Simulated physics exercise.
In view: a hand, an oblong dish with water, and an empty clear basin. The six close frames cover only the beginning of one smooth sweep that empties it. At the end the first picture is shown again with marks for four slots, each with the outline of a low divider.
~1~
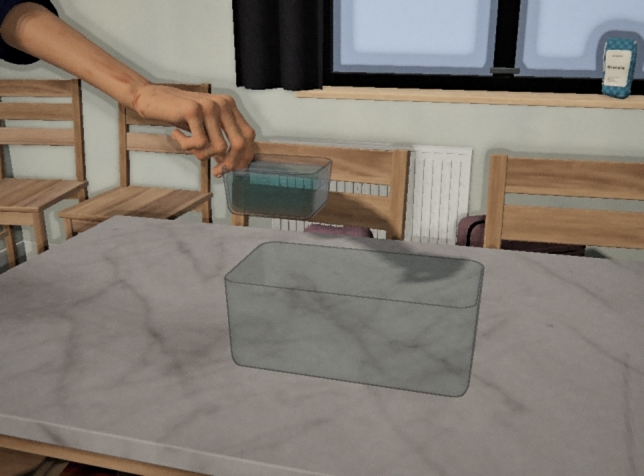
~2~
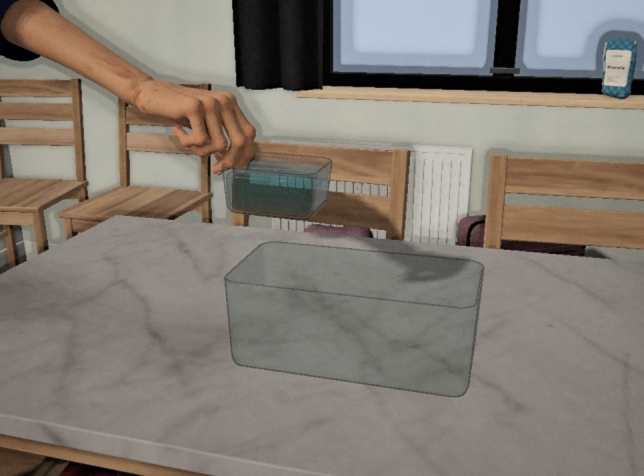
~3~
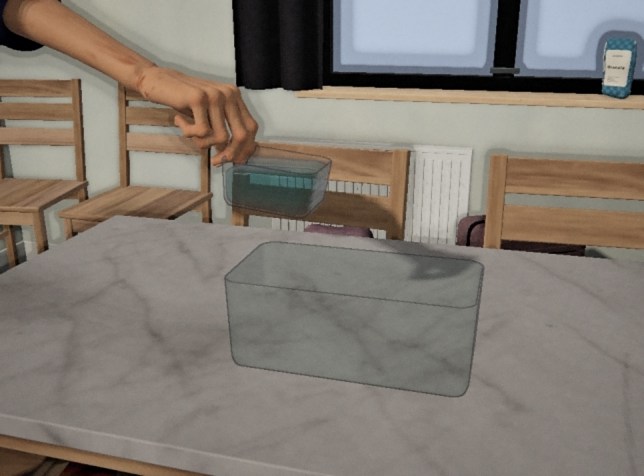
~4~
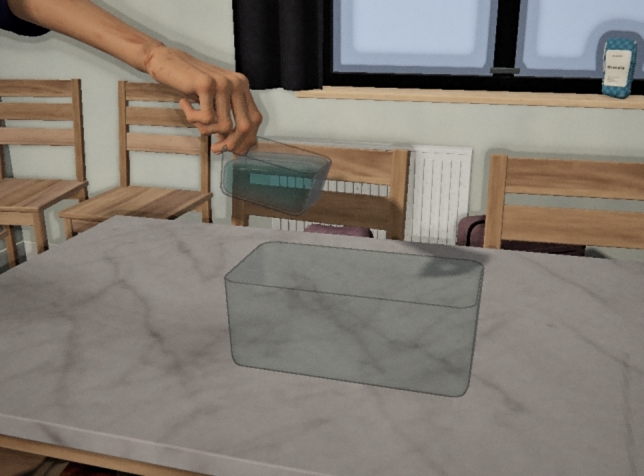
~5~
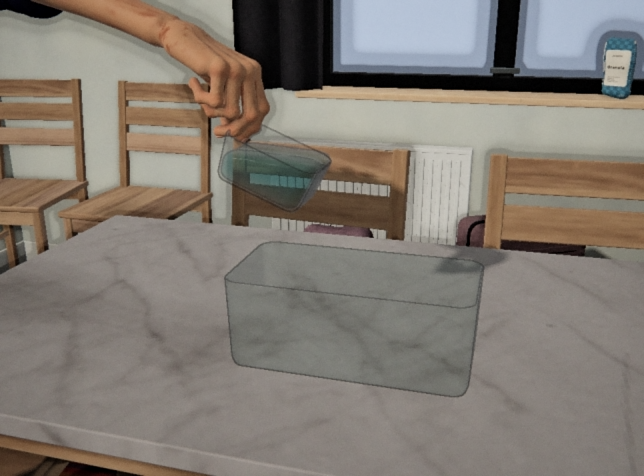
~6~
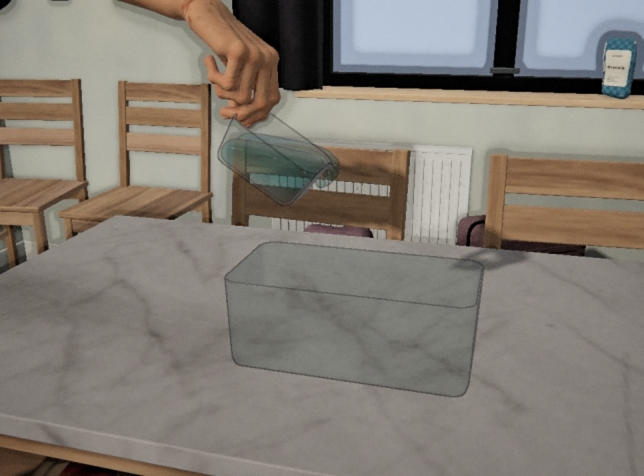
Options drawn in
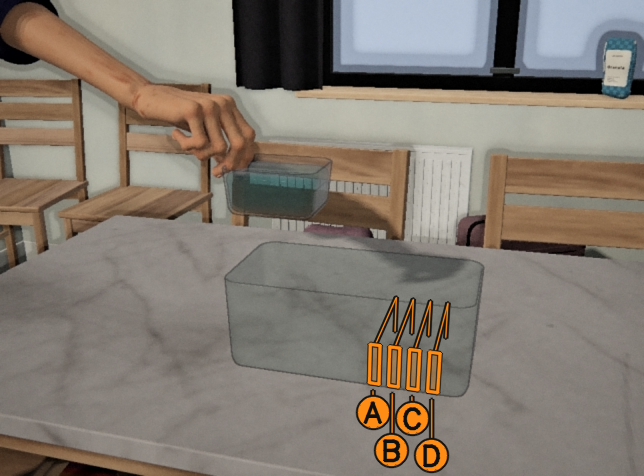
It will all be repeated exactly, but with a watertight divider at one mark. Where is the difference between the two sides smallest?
Position B.
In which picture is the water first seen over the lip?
Picture 5.
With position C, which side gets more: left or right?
The left one.
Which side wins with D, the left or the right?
The left one.
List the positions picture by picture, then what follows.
The first frame shows upright, lip at (323, 166); basin from (233, 360) to (468, 395); nothing has left yet.
The second frame shows upright, lip at (323, 166); nothing has left yet.
The third frame shows tipped about 6°, lip at (323, 166); nothing has left yet.
The fourth frame shows tipped about 13°, lip at (323, 166); nothing has left yet.
The fifth frame shows tipped about 22°, lip at (323, 166); water is over the lip, down to (323, 166).
The sixth frame shows tipped about 33°, lip at (323, 166); water is over the lip, down to (330, 181).
In orange, A at (373, 390); B at (392, 393); C at (411, 396); D at (431, 399).
With A, about 22 % ends left of the wall and 76 % right of it.
With B, about 46 % ends left of the wall and 52 % right of it.
With C, about 83 % ends left of the wall and 15 % right of it.
With D, about 94 % ends left of the wall and 4 % right of it.
